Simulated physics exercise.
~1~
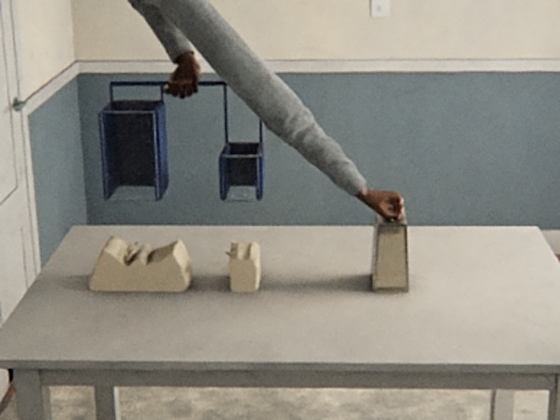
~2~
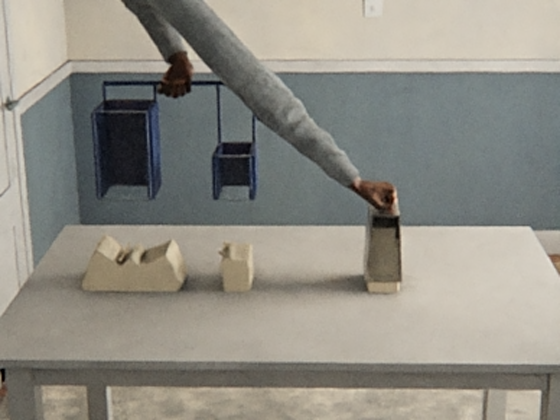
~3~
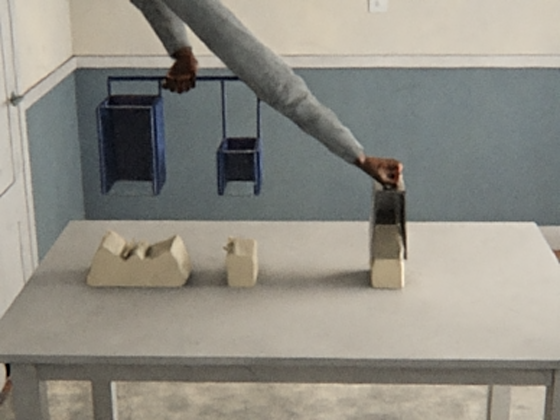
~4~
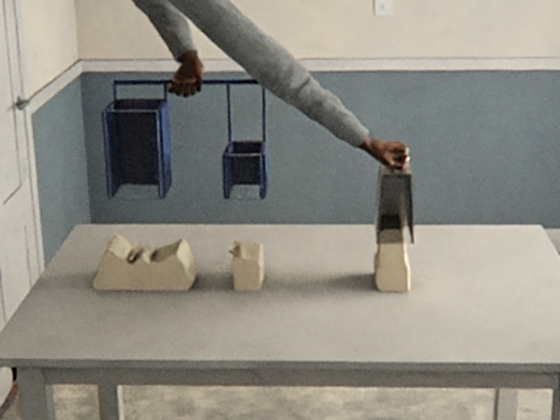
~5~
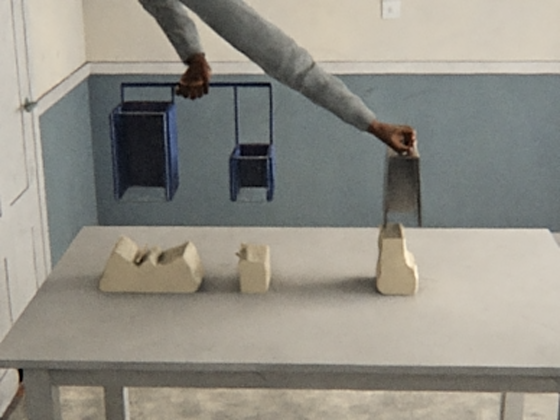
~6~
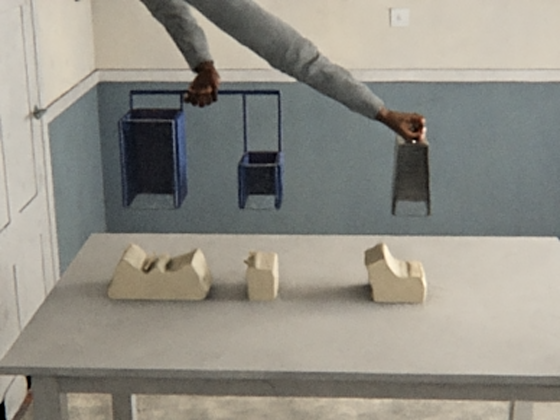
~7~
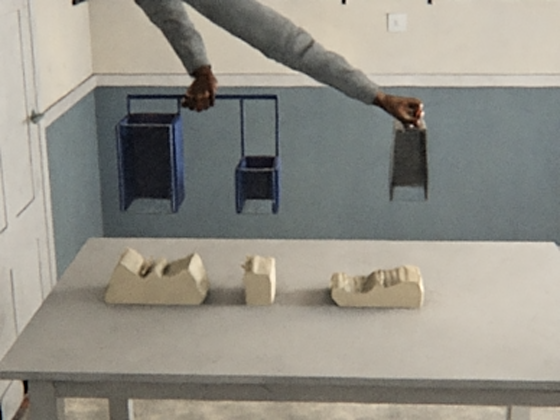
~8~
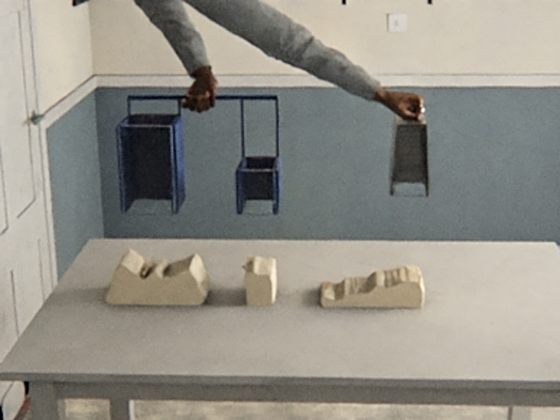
Grey tin lifting off a cream block on a grey table, the block slumping leftward into a low, lumpy heap beside two others.
